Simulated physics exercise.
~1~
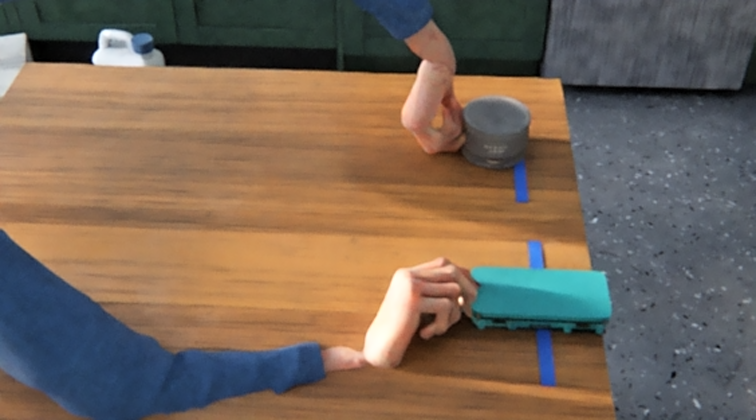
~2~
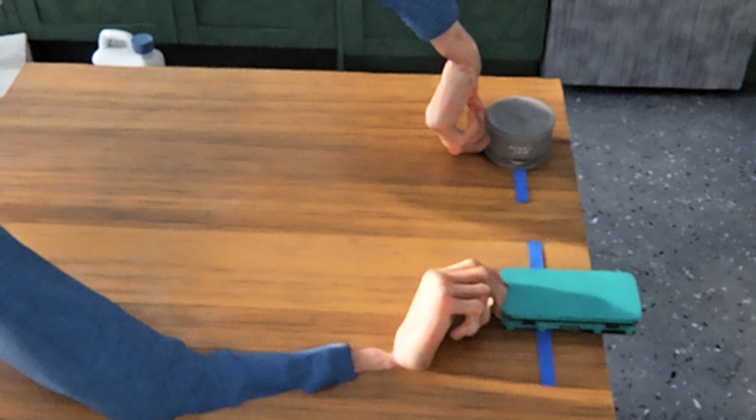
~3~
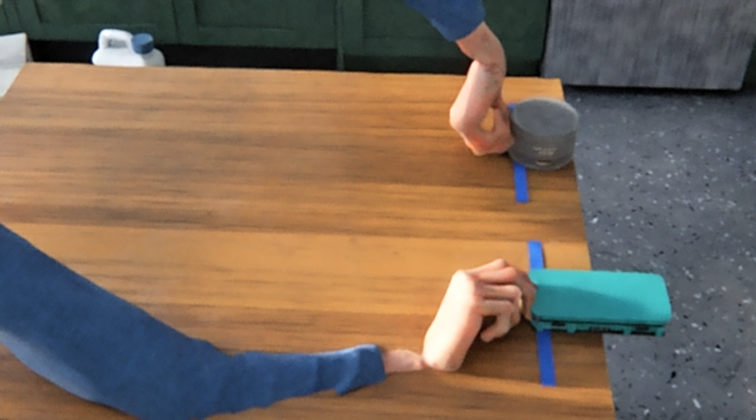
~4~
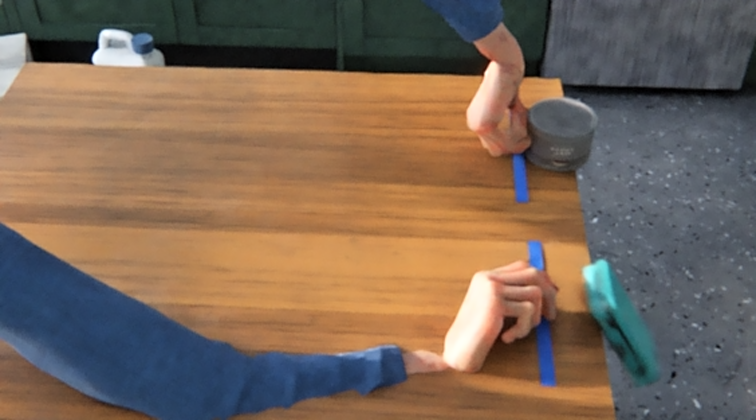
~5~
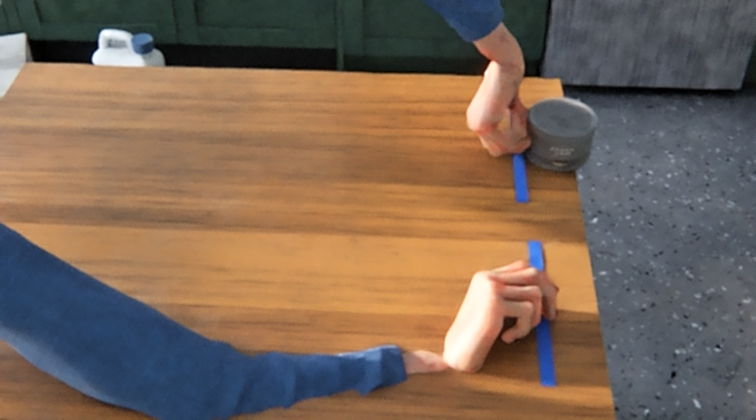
The footage shows two hands on a wooden table pushing a grey tub and a turquoise case rightward past blue tape strips, until the case tips over the right edge and drops out of view while the tub stays on the table near the edge.
